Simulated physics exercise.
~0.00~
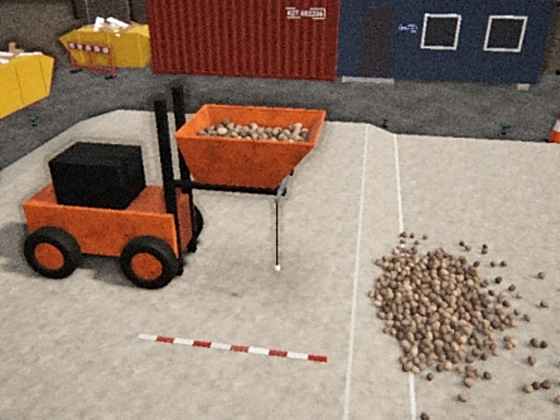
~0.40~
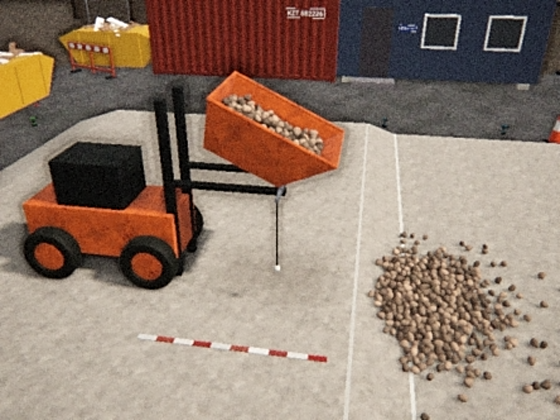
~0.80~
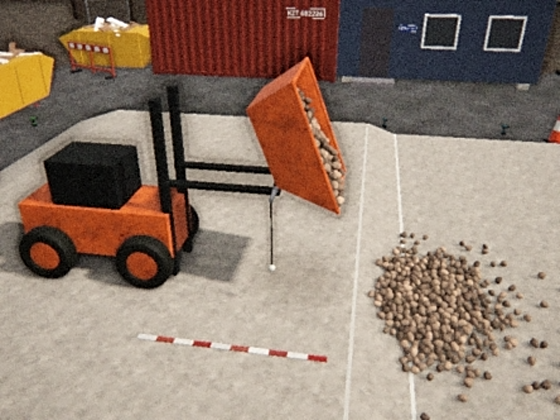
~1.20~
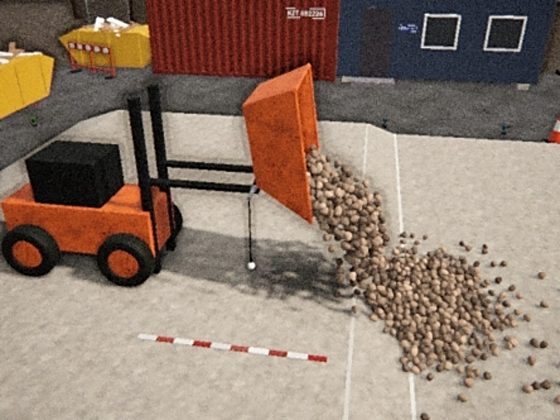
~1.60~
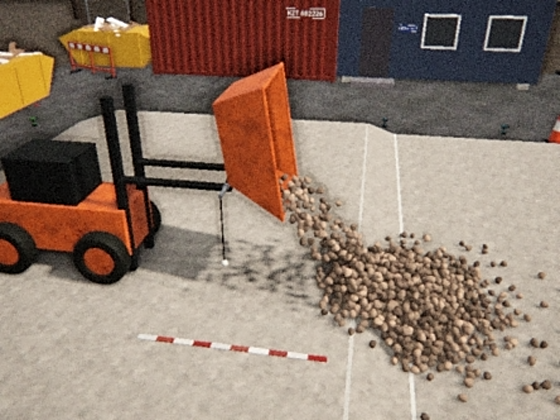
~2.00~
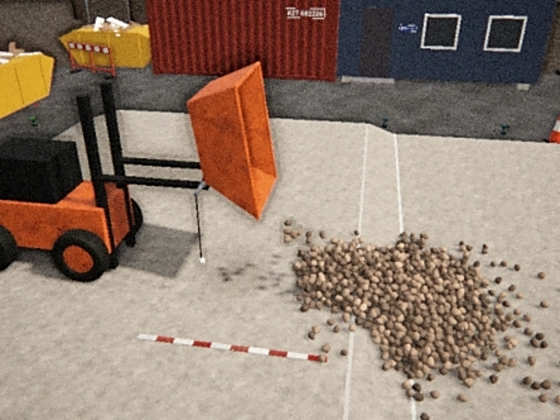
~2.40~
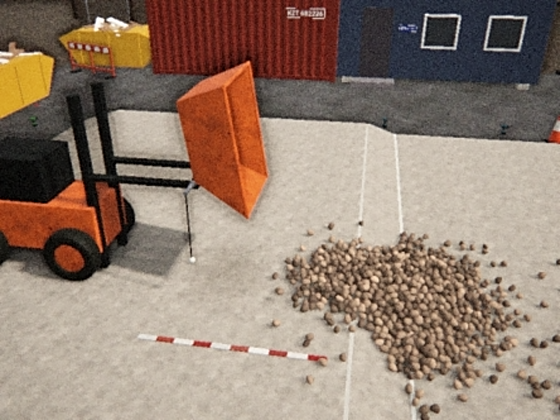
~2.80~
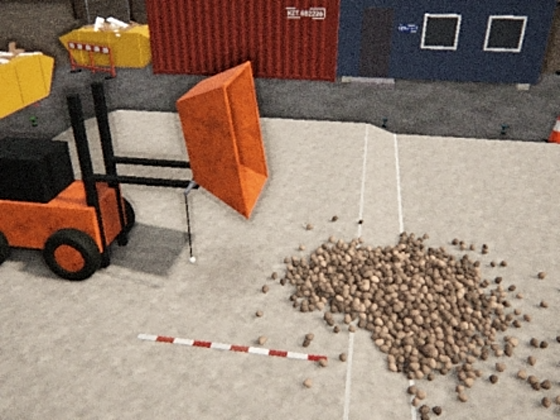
The video shows an orange forklift tipping a raised skip of brown cobbles toward an existing pile on the right, then backing left as the stones pour out and spread across the white lines, ending with the skip empty and still tilted beside a larger heap.
